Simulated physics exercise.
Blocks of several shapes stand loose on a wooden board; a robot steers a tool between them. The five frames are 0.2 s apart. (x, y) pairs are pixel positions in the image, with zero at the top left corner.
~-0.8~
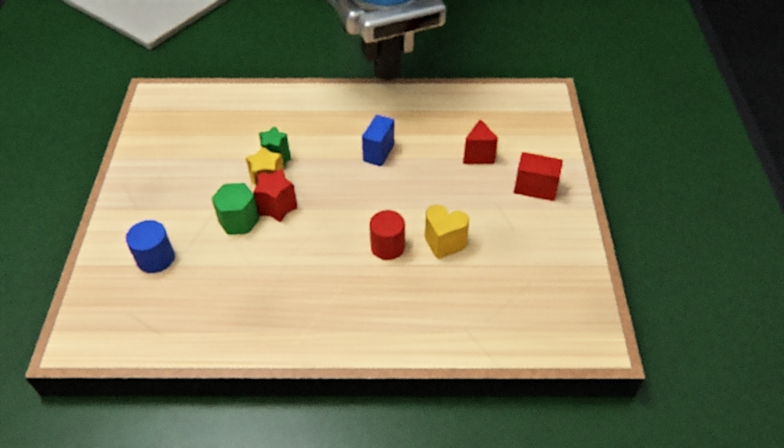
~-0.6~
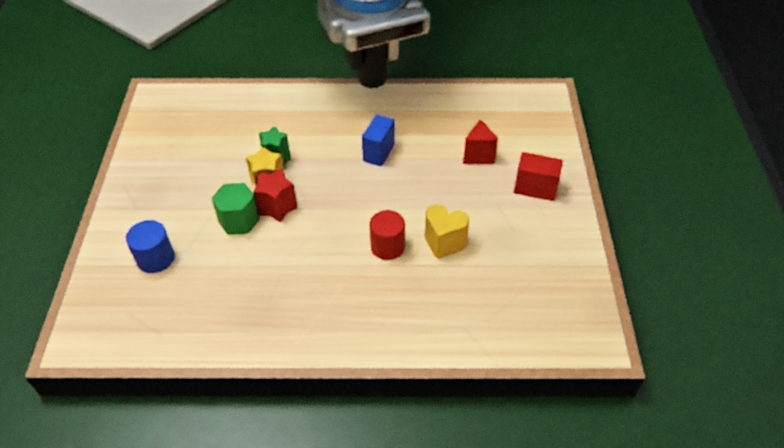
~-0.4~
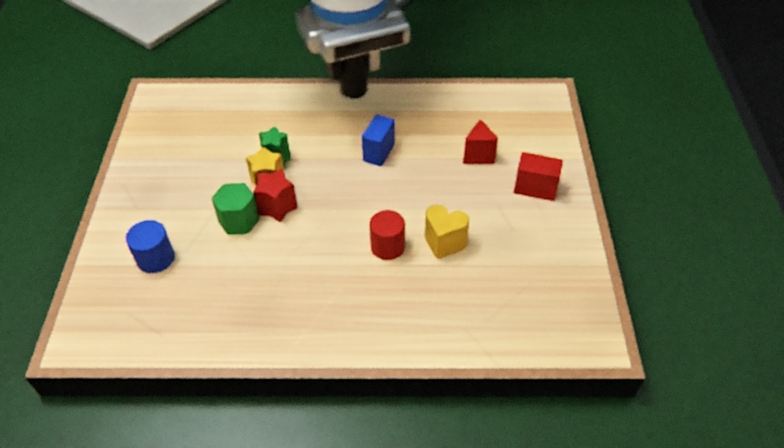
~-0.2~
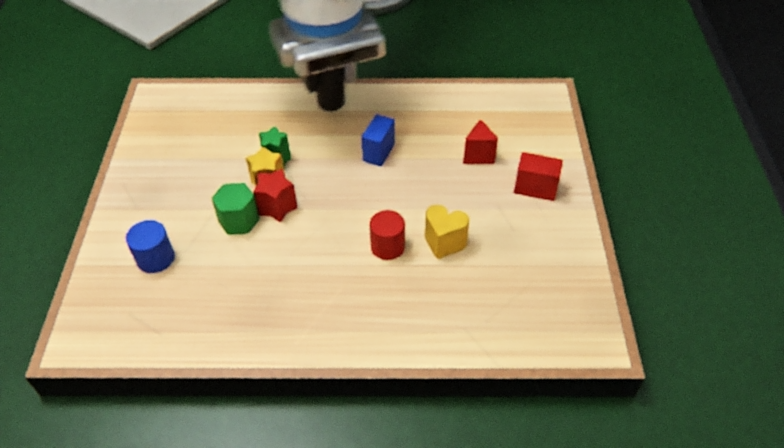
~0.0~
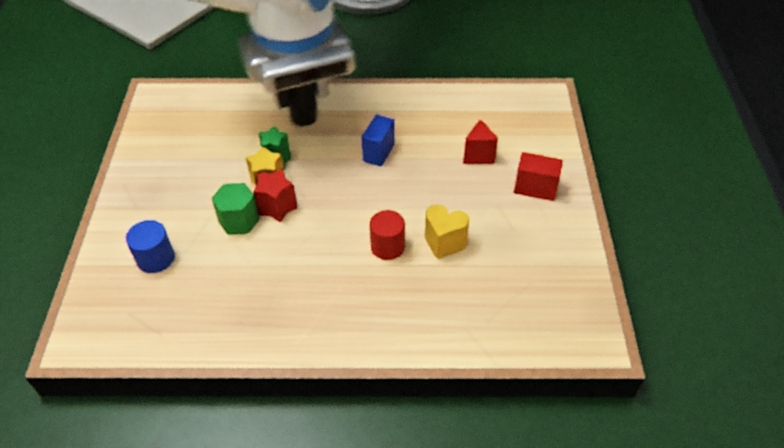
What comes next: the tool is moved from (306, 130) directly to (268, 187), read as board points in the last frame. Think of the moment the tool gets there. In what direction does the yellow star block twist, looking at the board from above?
It twists against the clock when seen from above.
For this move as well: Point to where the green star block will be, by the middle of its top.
It will end up at (244, 150).
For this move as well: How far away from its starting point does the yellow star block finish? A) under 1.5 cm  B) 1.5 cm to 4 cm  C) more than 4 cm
(B)
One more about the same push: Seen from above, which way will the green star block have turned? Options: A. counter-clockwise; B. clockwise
That would be B.
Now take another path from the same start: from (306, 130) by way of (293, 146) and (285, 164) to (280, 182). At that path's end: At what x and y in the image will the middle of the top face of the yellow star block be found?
The yellow star block ends near (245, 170).
What follows on the original path. Halfway along, tool at (285, 146); yellow star block at (256, 163), turned 20° anticlockwise; green star block at (258, 142), turned 20° clockwise.
At the end, tool at (265, 176); green six-sided block at (226, 201); yellow star block at (237, 175), turned 45° anticlockwise; green star block at (244, 150), turned 85° clockwise; red star block still.
